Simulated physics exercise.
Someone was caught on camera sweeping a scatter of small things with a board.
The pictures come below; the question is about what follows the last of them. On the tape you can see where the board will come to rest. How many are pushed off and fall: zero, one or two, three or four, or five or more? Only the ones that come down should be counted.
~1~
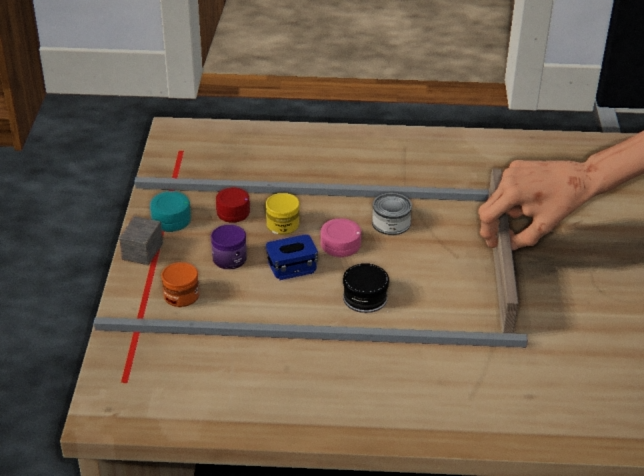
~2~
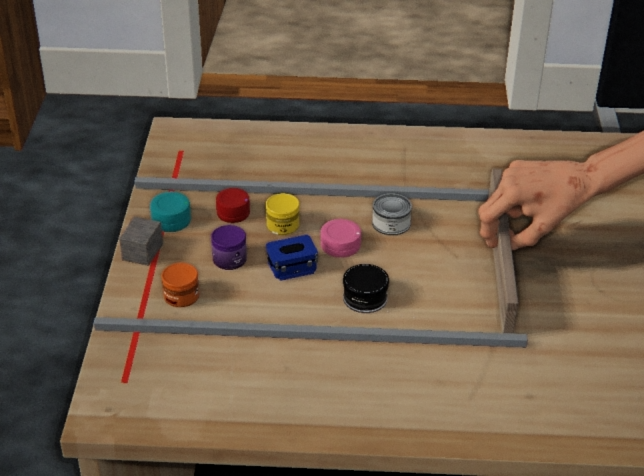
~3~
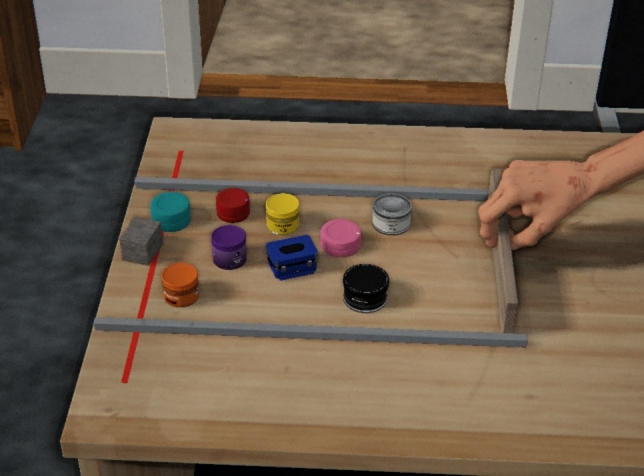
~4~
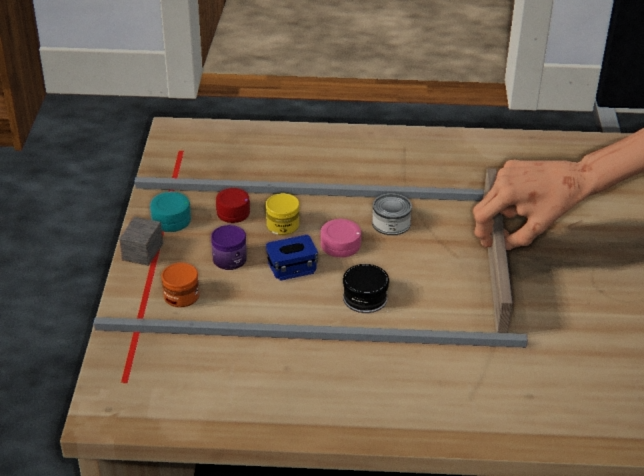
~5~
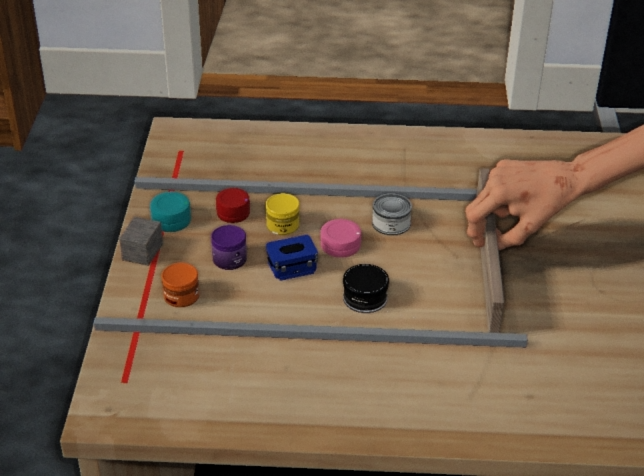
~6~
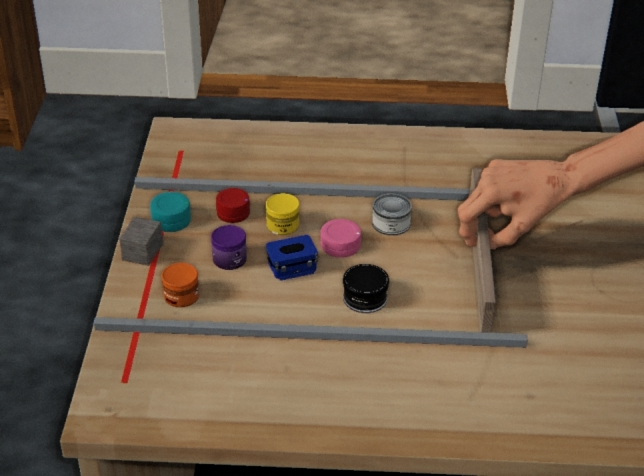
I expect the drop count to reach five or more.
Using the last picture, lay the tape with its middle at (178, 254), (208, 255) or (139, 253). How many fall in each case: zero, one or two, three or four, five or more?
In that order: One or two; no fall at all; more than four.
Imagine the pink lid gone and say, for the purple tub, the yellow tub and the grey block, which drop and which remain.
Purple tub down, yellow tub still up, grey block down.
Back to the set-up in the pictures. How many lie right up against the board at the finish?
That makes 4.
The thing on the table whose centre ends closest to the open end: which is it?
It would be the blue case.
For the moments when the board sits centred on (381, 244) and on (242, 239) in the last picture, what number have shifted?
First 2, after that 9.
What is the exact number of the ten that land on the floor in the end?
All told, 6.
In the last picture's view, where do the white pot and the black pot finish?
Positions - first (146, 207), then (123, 285).
A little later, none off yet; grey block at rest near (141, 241); turquoise lid at rest near (171, 212); orange tub at rest near (181, 285).
When it is over, the number that fall off is five or more; down, yellow tub, purple tub, red lid, orange tub, turquoise lid and grey block.
